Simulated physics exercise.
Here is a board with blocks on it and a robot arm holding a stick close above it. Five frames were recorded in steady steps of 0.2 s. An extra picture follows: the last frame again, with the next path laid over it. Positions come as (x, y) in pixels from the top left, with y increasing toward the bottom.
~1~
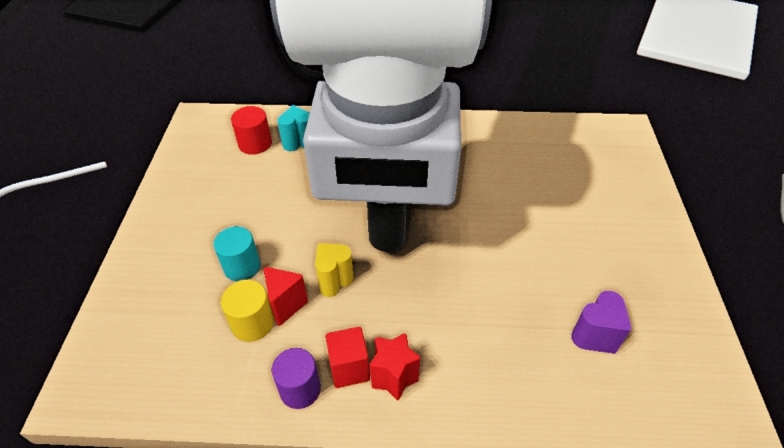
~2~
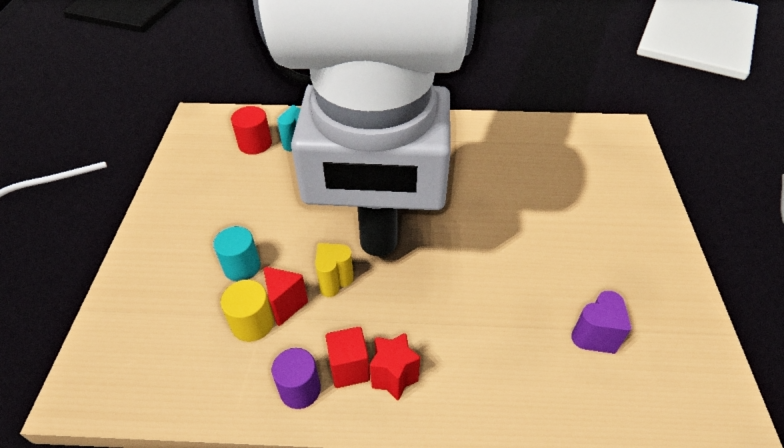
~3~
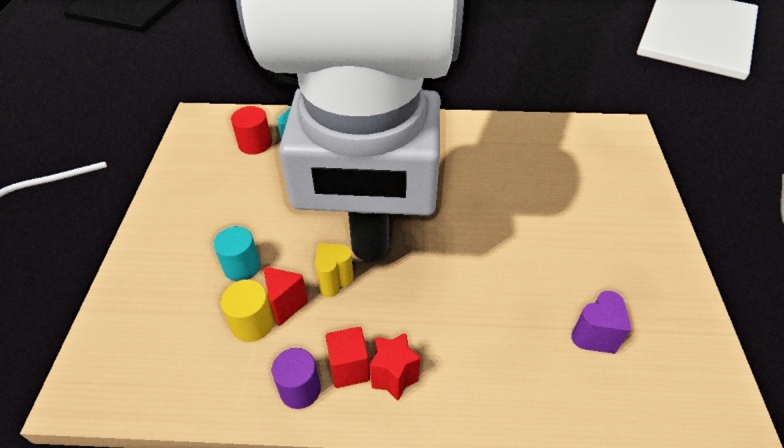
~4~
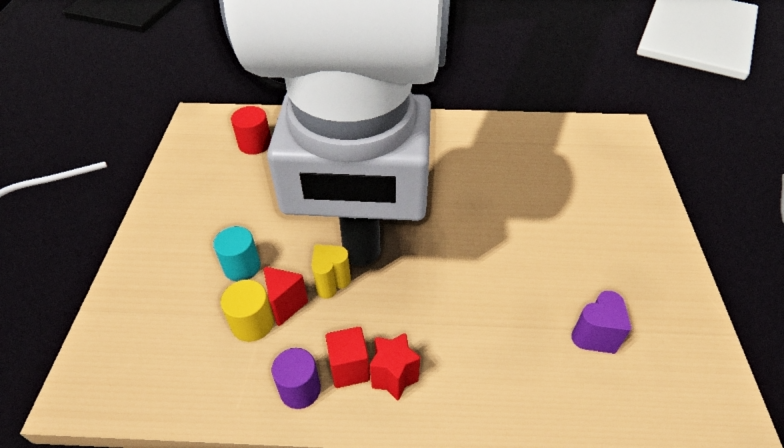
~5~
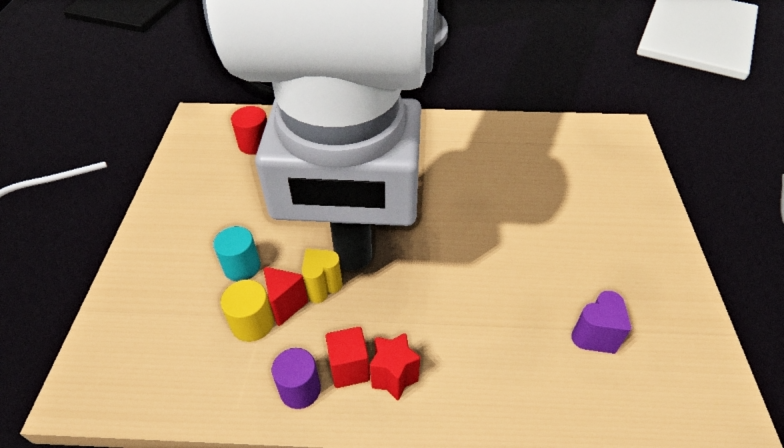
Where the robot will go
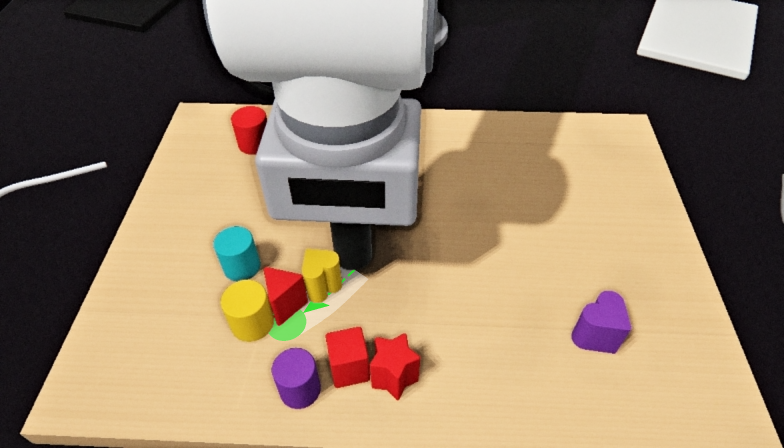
To begin with, a robot arm holds a dark stick low over a wooden board scattered with colourful blocks, just right of a yellow heart. The arm moves slowly left and slightly toward the viewer, then the stick nudges the yellow heart a little left, closer to the red triangular block.
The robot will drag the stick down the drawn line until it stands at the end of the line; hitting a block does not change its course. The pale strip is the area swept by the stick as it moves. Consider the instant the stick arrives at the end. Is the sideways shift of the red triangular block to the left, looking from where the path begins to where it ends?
I believe so.
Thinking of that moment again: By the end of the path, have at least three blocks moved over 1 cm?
Going by the path, yes.
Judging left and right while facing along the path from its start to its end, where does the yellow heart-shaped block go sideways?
Over to the left.
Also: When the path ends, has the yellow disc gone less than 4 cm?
Short answer: Yes.
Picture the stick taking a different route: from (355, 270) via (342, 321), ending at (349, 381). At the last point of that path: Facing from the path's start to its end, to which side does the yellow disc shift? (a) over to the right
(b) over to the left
Answer: A.
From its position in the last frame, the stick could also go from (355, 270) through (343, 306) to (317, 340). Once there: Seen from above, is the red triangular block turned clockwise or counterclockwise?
Spins counterclockwise.
Path on the board, from (355, 270) via (324, 298), ending at (286, 323).
The first path, step by step. Halfway along, stick (321, 285); yellow disc (218, 308); red triangular block (259, 310), turned 45° clockwise; yellow heart-shaped block (289, 299), turned 30° anticlockwise.
At the end, stick (283, 310); yellow disc (215, 308); red triangular block (224, 350), turned 30° clockwise; purple disc in place; yellow heart-shaped block (252, 331), turned 50° anticlockwise.
